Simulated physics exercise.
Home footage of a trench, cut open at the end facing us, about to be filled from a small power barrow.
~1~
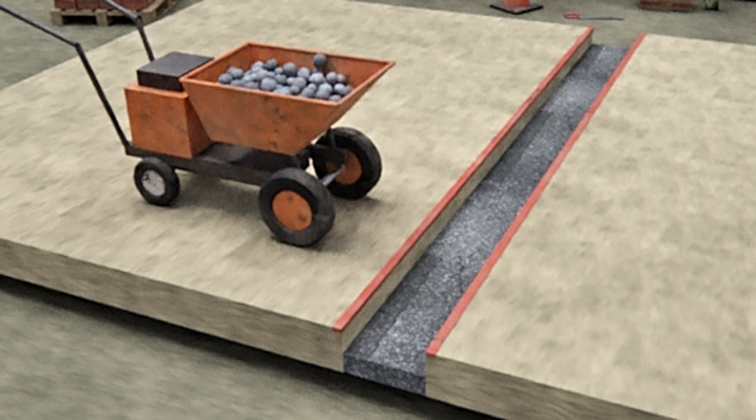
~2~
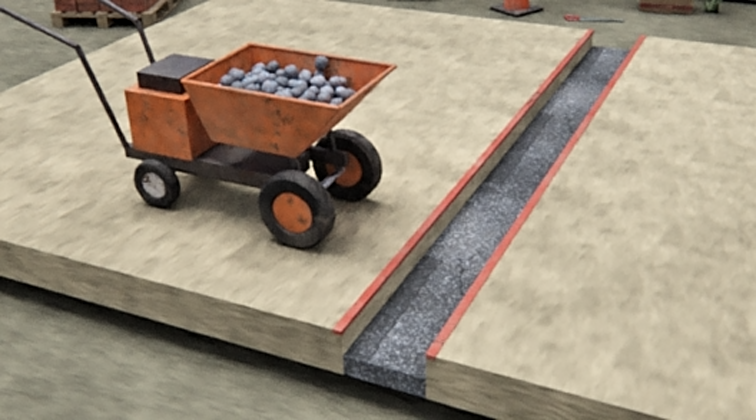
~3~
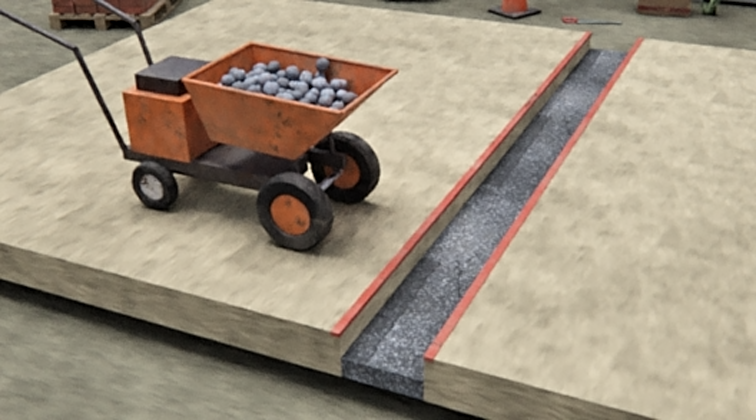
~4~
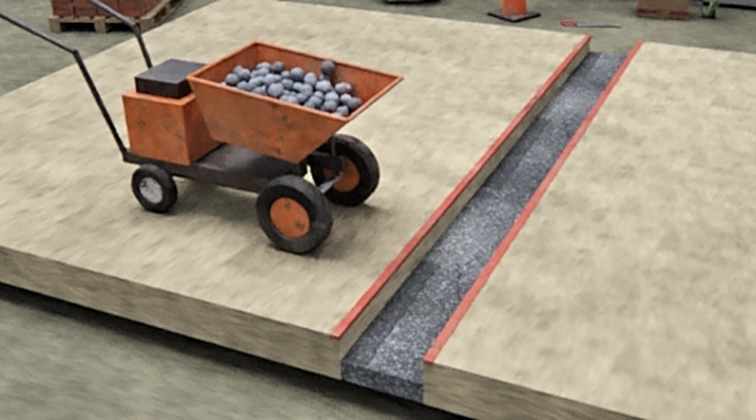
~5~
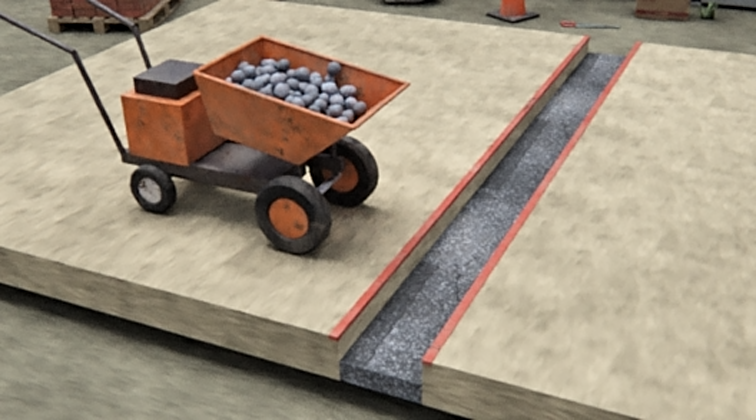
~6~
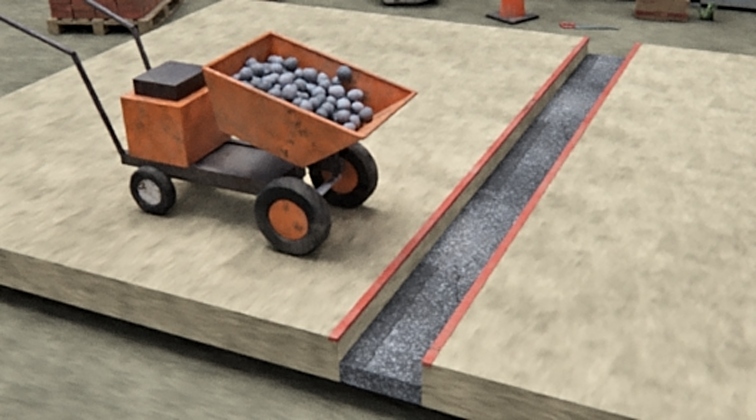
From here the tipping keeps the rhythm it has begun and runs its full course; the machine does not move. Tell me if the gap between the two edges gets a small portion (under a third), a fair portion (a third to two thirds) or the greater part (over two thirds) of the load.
It gets the greater part.
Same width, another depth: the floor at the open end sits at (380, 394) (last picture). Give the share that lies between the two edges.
Estimate: Approx. 100 %.
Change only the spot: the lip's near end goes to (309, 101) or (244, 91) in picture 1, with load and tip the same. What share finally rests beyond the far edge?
About 0 percent the first time, about 0 percent the second.
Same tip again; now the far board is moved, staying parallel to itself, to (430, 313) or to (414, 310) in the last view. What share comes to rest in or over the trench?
50 % then 20 %, roughly.
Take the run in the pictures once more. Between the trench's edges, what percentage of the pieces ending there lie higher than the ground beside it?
My figure is near 25 per cent.
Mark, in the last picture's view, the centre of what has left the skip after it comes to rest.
About pixel (457, 263).
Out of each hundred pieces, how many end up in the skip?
Some 10 per cent.
Soon, skip tipped well over; all in the skip.
A while on, skip tipped steeply; most in the skip; a small part in or heaped over the trench.
Towards the end, skip tipped right over; about a quarter in the skip; about two thirds in or heaped over the trench; a small part beyond it.
Finally, skip tipped right over; a small part in the skip; most in or heaped over the trench; a small part beyond it.
